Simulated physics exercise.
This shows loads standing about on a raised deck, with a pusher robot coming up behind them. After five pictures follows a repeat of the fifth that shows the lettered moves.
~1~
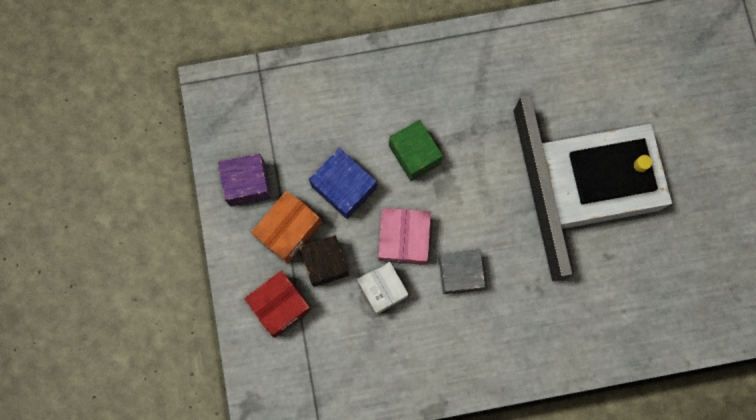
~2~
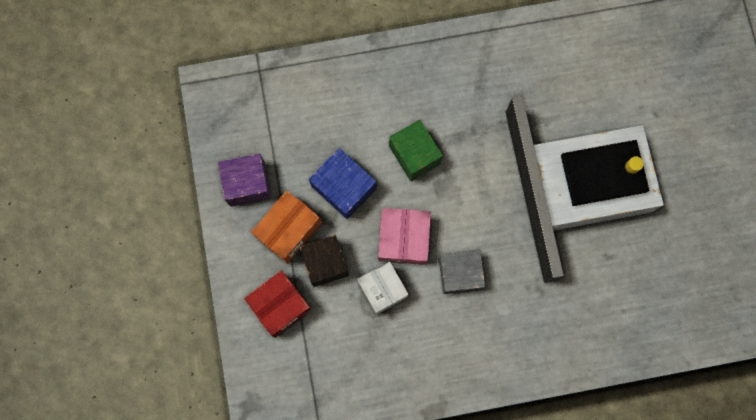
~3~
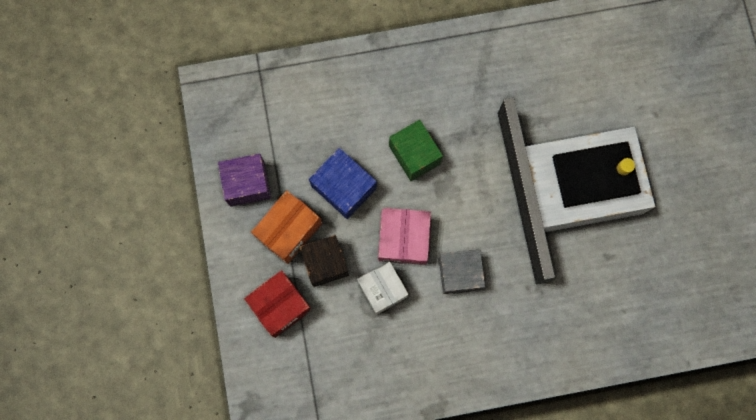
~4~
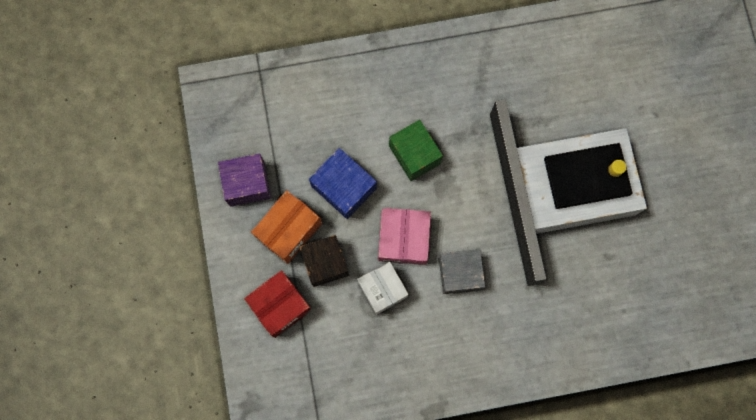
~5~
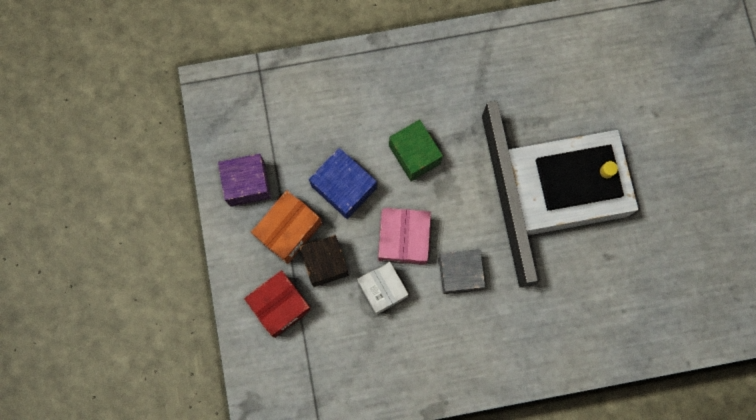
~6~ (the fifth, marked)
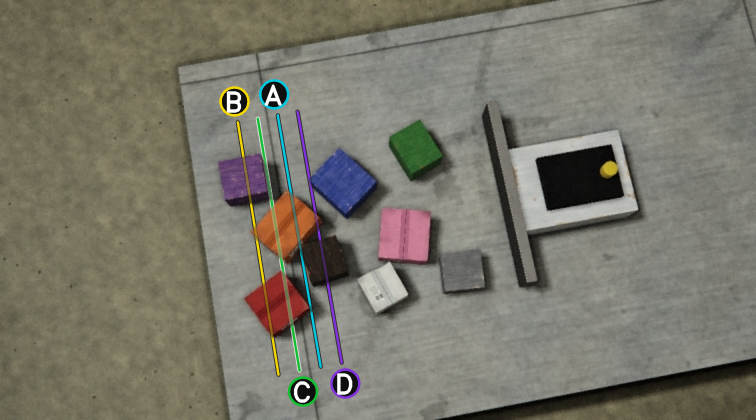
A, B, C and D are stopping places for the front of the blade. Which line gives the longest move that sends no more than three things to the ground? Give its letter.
Up to line C.
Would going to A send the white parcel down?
No.
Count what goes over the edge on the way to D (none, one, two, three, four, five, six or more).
In all, none.
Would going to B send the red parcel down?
Yes.
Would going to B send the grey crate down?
No.
On the marked copy, A at (299, 237); B at (258, 245); C at (278, 241); D at (319, 234).
Following C. Soon after the start, robot (490, 194); grey crate (415, 285); white parcel (375, 288).
Later, robot (405, 209); red parcel (244, 311); purple crate (230, 175).
In the end, robot (341, 221); orange parcel over the edge; red parcel over the edge; three fallen.
As for the rest, A is within the limit but short; B drops six; D is within the limit but short.
